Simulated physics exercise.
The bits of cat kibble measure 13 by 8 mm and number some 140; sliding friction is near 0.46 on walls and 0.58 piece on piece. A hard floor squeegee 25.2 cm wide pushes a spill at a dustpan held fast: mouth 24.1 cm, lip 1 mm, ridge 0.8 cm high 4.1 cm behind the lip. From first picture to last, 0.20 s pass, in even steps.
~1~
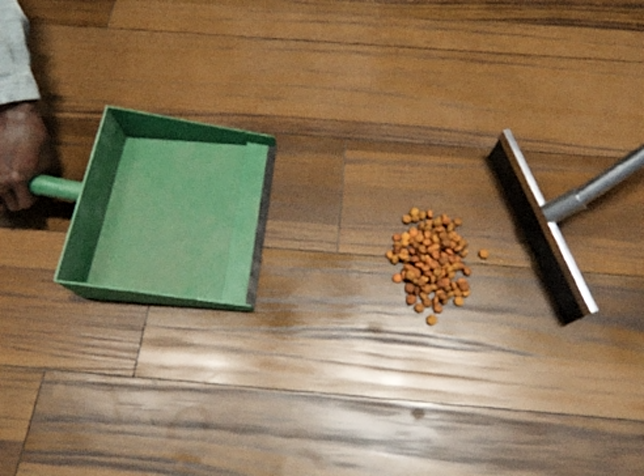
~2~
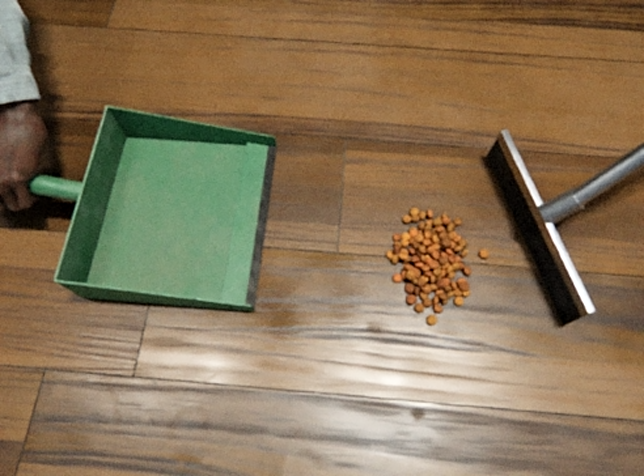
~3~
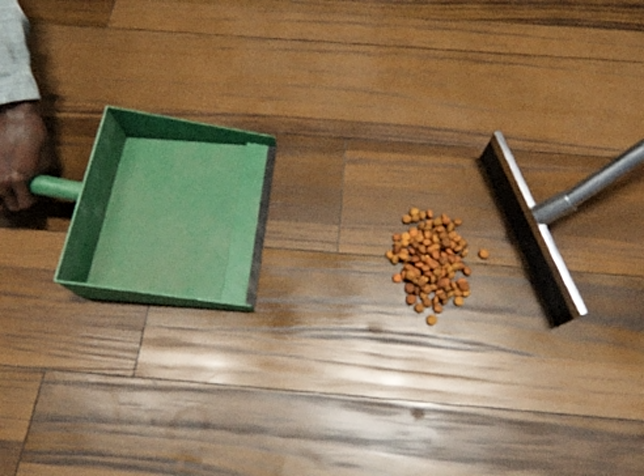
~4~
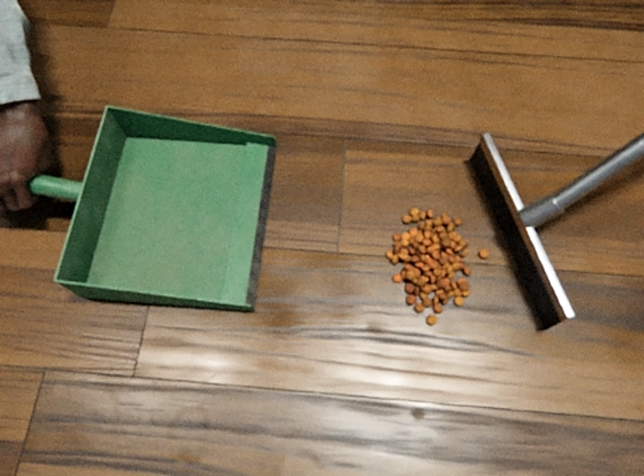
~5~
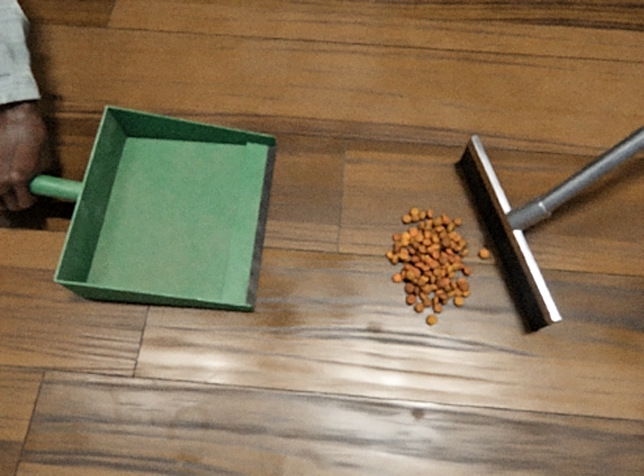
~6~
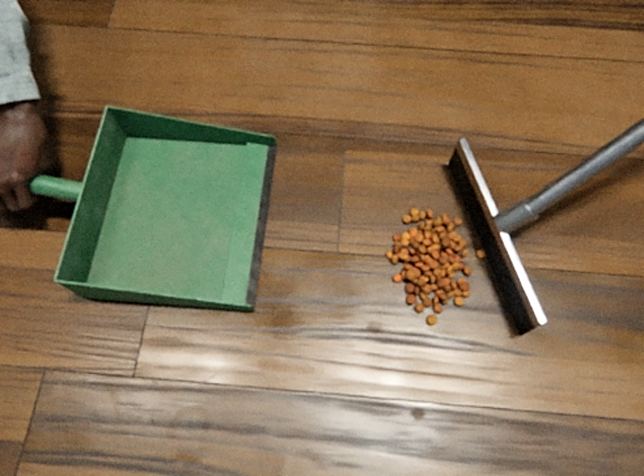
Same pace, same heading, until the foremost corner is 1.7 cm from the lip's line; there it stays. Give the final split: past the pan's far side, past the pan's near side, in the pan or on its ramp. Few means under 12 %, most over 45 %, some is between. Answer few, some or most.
Past the pan's far side: Few; past the pan's near side: Some; in the pan or on its ramp: Few.
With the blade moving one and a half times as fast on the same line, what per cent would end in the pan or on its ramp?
It would be near 5 per cent.
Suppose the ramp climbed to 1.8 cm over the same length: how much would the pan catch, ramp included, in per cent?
In that case some 0 per cent.
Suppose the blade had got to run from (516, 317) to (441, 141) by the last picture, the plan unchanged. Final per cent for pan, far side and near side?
Pan 5, far 0, near 20.
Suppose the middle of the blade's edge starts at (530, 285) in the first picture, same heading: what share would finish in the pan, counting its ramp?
Some 15 per cent.
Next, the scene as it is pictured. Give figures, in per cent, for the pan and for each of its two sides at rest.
Far side 0, near side 35, pan 0.
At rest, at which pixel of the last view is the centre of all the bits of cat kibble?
At about (282, 294).
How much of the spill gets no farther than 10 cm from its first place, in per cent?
Some 0 per cent.
Then, 0.28 s after the last picture, middle of the blade 18 cm from the lip; 0 % over the lip, far side 0 %, near side 5 %.
Then, 0.48 s after the last picture, middle of the blade 10 cm from the lip; 0 % over the lip, far side 0 %, near side 20 %.
Then, 0.78 s after the last picture, middle of the blade 6 cm from the lip; 0 % over the lip, far side 0 %, near side 35 %.
In the end, far side 0 %, near side 35 %, pan 0 %, in front of the lip or behind the blade 65 %.
